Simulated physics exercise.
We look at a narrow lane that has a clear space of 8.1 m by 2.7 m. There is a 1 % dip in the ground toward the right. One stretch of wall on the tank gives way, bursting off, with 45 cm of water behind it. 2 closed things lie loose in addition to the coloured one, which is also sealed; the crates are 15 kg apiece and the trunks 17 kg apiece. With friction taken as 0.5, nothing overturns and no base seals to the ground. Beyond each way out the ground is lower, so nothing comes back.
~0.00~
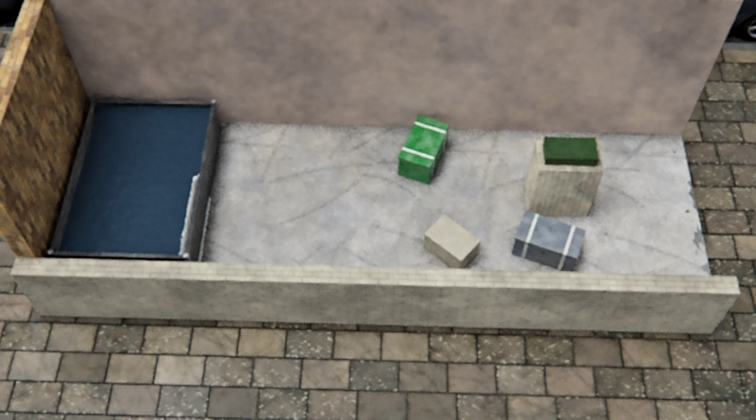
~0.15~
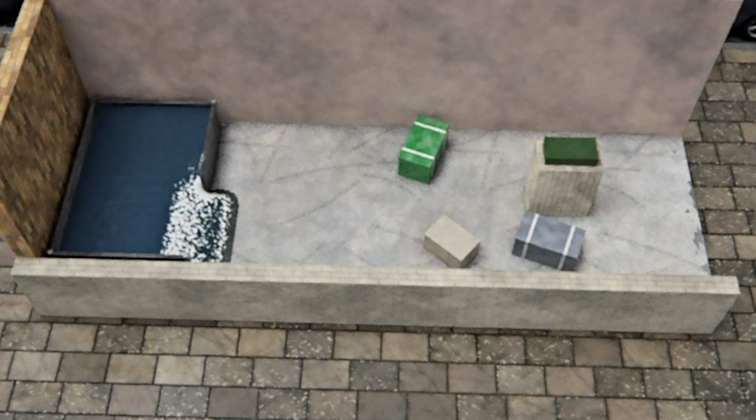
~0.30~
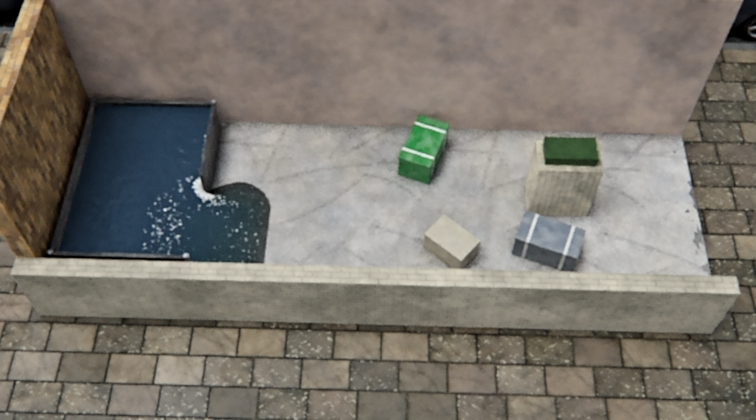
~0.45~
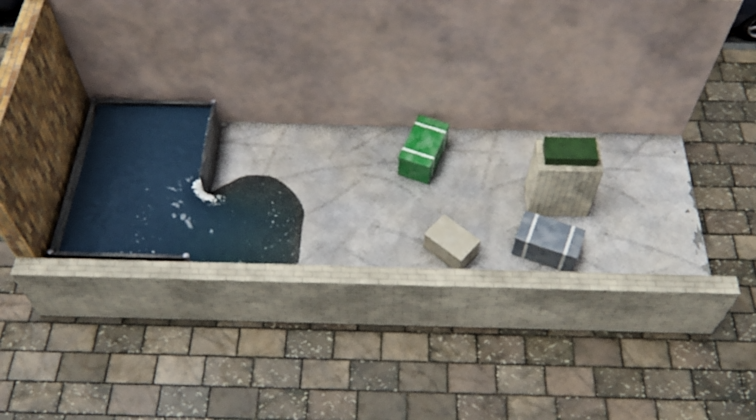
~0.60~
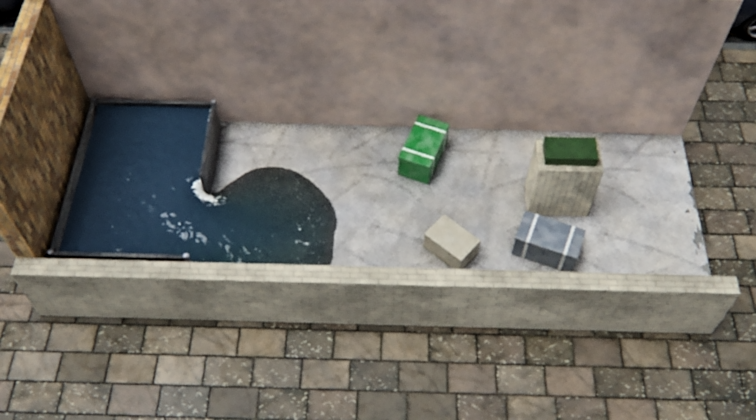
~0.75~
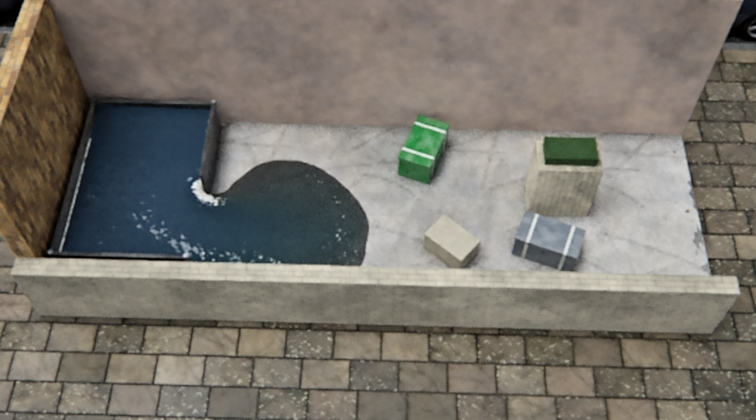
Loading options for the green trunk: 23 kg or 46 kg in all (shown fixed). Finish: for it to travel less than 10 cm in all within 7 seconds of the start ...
... only the high load suffices.
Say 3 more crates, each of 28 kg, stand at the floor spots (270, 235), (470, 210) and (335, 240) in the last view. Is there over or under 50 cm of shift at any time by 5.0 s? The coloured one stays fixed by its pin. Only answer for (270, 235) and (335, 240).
Taking them in turn, the first is above the mark and the second is above the mark.
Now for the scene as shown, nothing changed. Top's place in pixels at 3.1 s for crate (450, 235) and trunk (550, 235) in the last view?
First near (530, 212), second near (631, 209).
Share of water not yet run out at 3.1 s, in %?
Somewhere near 98 percent, give or take.
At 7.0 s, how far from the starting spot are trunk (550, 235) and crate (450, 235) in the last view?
Taking them in the order asked, one is gone out, then the other is gone out.
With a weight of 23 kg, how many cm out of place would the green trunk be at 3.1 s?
Around 60 centimetres out of place.
After 1.4 s the green trunk would be 0 cm from its start with 23 kg and 0 cm from its start with 46 kg; 1 cm of water round it then.
After 3.1 s the green trunk would be 70 cm from its start with 23 kg and 0 cm from its start with 46 kg; 6 cm of water round it then.
After 4.9 s the green trunk would be 230 cm from its start with 23 kg and 0 cm from its start with 46 kg; 9 cm of water round it then.
After 7.0 s the green trunk would be gone out with 23 kg and 0 cm from its start with 46 kg; 6 cm of water round it then.
